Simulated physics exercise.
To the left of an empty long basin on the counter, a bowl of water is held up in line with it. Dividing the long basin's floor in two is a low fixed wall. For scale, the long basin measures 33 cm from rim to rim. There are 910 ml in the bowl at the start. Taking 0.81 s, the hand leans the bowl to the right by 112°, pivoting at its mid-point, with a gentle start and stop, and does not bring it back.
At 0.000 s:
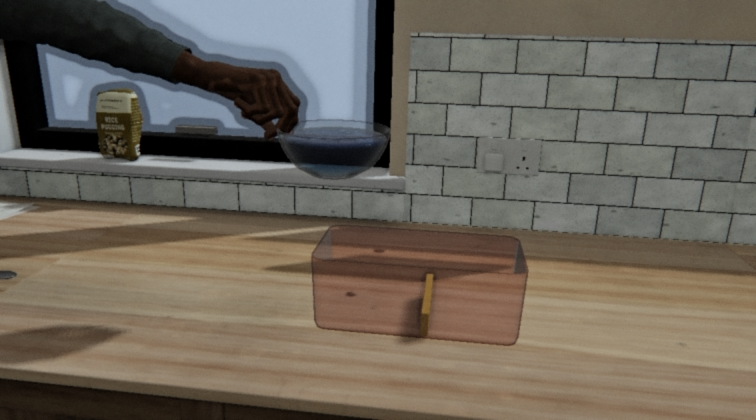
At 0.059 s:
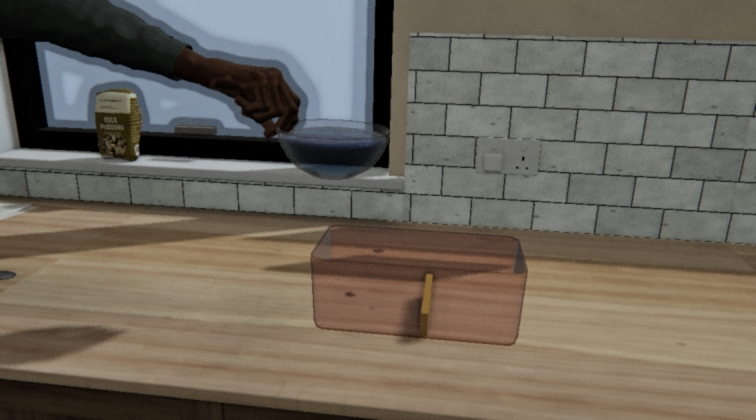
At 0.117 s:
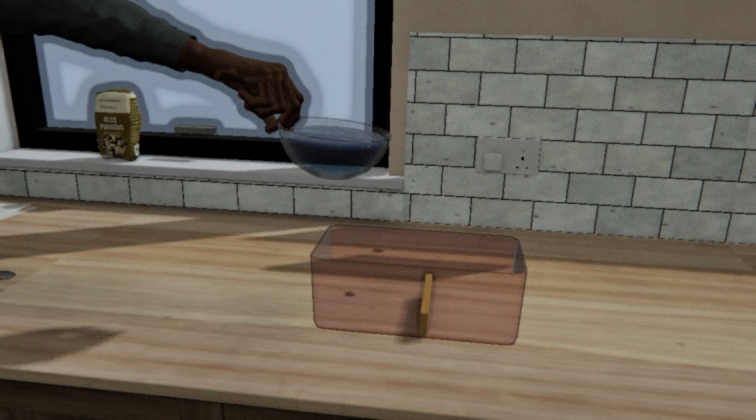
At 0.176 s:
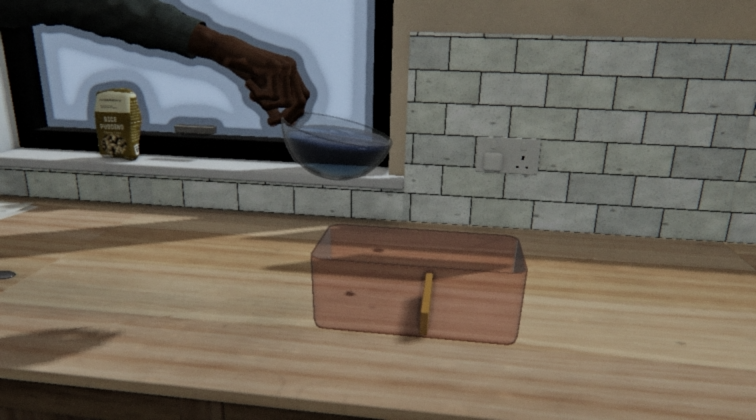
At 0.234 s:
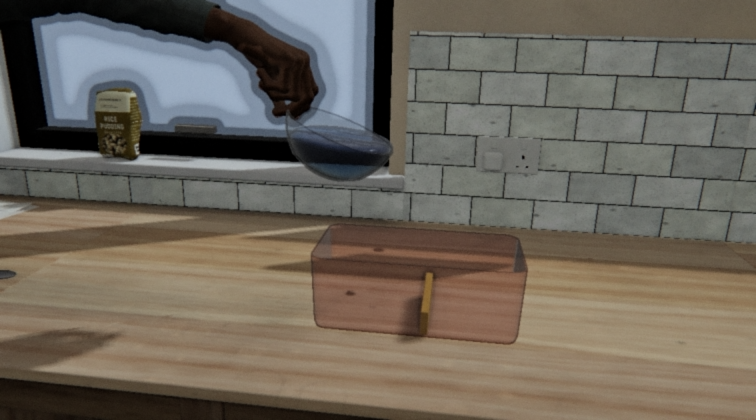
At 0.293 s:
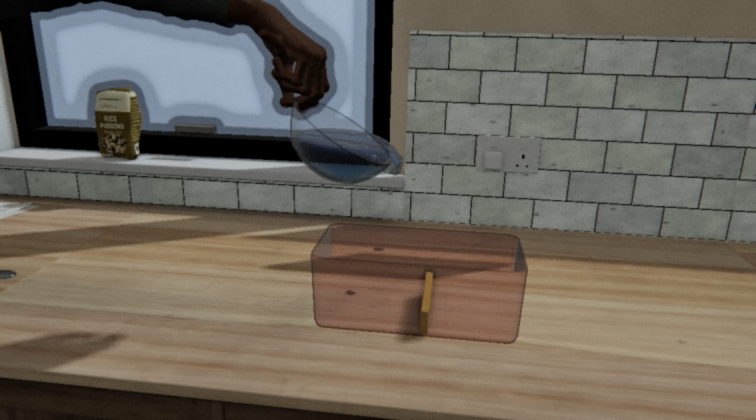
Hand holding a glass bowl of bluish water, slowly leaning it to the right above a wooden counter with an empty reddish basin.
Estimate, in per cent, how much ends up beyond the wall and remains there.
Roughly 40 % ends up beyond the wall.
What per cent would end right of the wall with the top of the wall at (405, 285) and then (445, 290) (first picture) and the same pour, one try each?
The first try gives 75 percent and the second 10 percent.
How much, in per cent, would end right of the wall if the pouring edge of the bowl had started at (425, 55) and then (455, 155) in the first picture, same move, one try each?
65 and 65 %.
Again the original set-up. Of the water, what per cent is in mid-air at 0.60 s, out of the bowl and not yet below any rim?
Close to 28 per cent, I'd say.
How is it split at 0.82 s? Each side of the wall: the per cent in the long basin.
Lab note: Left near 56 %, right near 38.
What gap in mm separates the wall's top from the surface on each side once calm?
I'd say some 20 mm on the left and some 22 mm on the right.
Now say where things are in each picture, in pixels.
The first picture shows tilt 0°; pouring edge (389, 133); surface from (284, 133) to (387, 138); the long basin's rim runs from (321, 241) to (523, 256); the wall's top is at (428, 293).
The second picture shows tilt 1°; pouring edge (389, 134); surface from (284, 132) to (386, 139).
The third picture shows tilt 6°; pouring edge (390, 138); surface from (285, 130) to (387, 141).
The fourth picture shows tilt 13°; pouring edge (391, 145); surface from (288, 129) to (390, 143).
The fifth picture shows tilt 22°; pouring edge (392, 153); surface from (292, 129) to (392, 147); 2 per cent is over the edge.
The sixth picture shows tilt 32°; pouring edge (390, 164); surface from (296, 133) to (381, 150); 11 per cent is over the edge.
After 0.60 s the tilt is 94° and 7 per cent is still to pour, 30 is left of the wall and 35 right of it.
After 0.82 s the tilt is 112° and 0 per cent is still to pour, 57 is left of the wall and 38 right of it.
After 1.06 s the tilt is 112° and 0 per cent is still to pour, 58 is left of the wall and 40 right of it.
After 1.31 s the tilt is 112° and 0 per cent is still to pour, 58 is left of the wall and 40 right of it.
In the end 58 per cent lies left of the wall, 40 right of it and 3 outside.
